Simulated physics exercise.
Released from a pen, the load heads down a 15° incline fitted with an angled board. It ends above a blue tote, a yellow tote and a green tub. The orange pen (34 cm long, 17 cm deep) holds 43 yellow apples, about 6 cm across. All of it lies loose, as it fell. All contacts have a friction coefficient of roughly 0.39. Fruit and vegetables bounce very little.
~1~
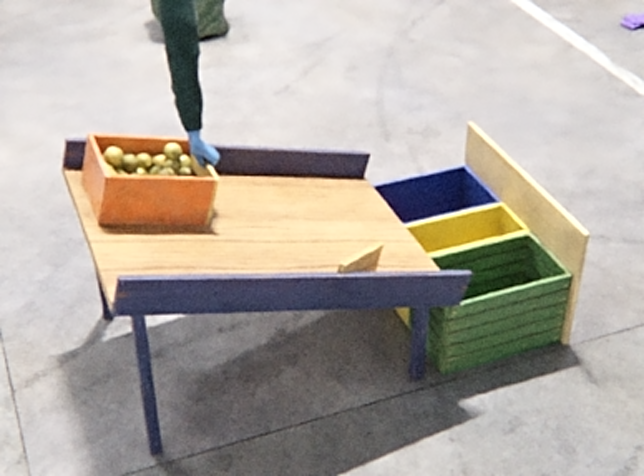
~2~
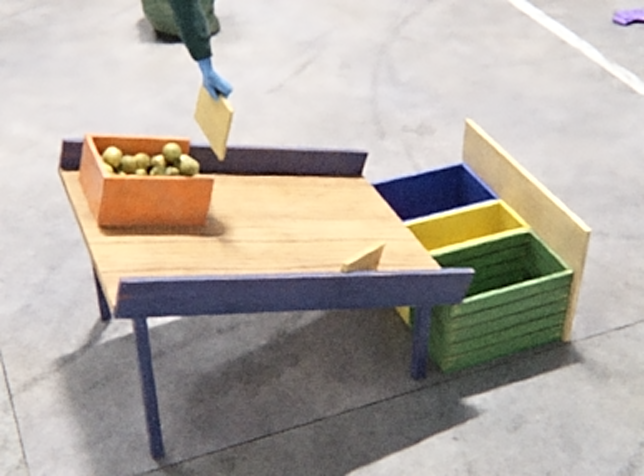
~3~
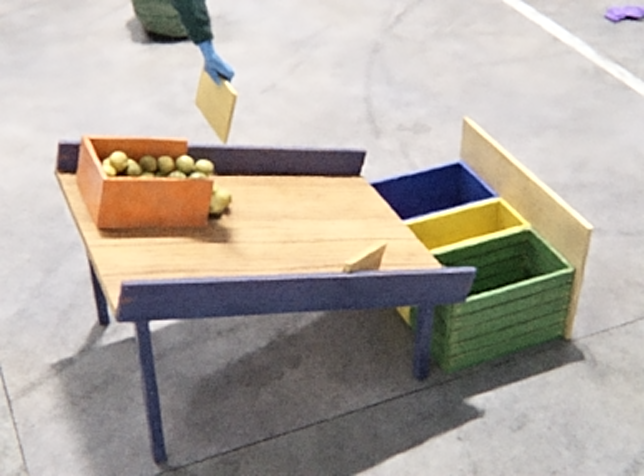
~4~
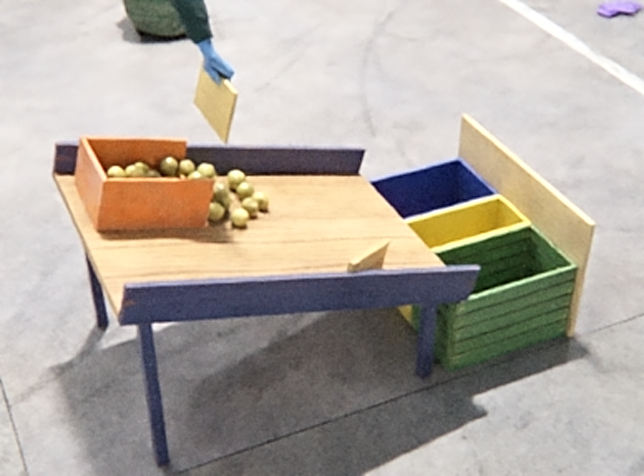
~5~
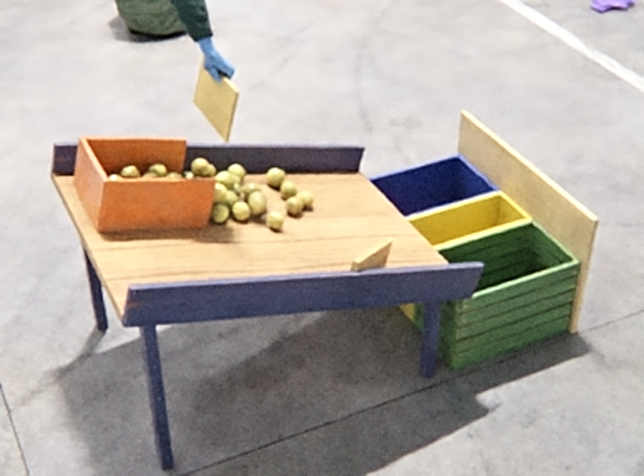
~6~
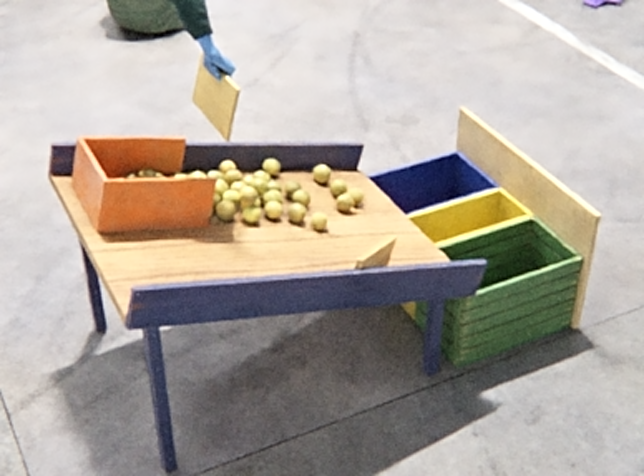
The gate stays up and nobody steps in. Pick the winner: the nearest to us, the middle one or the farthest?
The rearmost one, the blue tote, gets the most.
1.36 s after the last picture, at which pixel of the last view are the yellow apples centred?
Around (456, 237).
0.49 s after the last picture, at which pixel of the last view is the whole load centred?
Around (350, 192).
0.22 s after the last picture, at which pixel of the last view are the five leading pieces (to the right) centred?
Near (407, 195).
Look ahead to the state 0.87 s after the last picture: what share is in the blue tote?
Some 55 per cent by then.
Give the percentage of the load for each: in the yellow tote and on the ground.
Roughly 30 and 0 per cent.
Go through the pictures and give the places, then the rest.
In the first frame (each is followed by its nearest rim corner in this view), orange pen, (110, 176); blue tote, (391, 227); none out.
Orange pen, (108, 176), in the second frame.
Orange pen, (108, 178); 7 out, the lowest apple at (212, 192), in the third frame.
Orange pen, (107, 179); 13 out, the lowest apple at (261, 201), in the fourth frame.
Orange pen, (108, 180); 22 out, the lowest apple at (305, 199), in the fifth frame.
Orange pen, (108, 180); blue tote, (392, 219); 28 out, the lowest apple at (356, 196), in the sixth frame.
Then, 0.22 s after the last picture, 7 still in the orange pen, 2 in the blue tote, 32 on the slope and 2 in the air.
Then, 0.49 s after the last picture, 8 in the blue tote, 3 in the yellow tote, 29 on the slope and 3 in the air.
Then, 0.87 s after the last picture, 23 in the blue tote, 9 in the yellow tote, 7 on the slope and 4 in the air.
Final count (1.36 s after the last picture), 30 in the blue tote and 13 in the yellow tote.
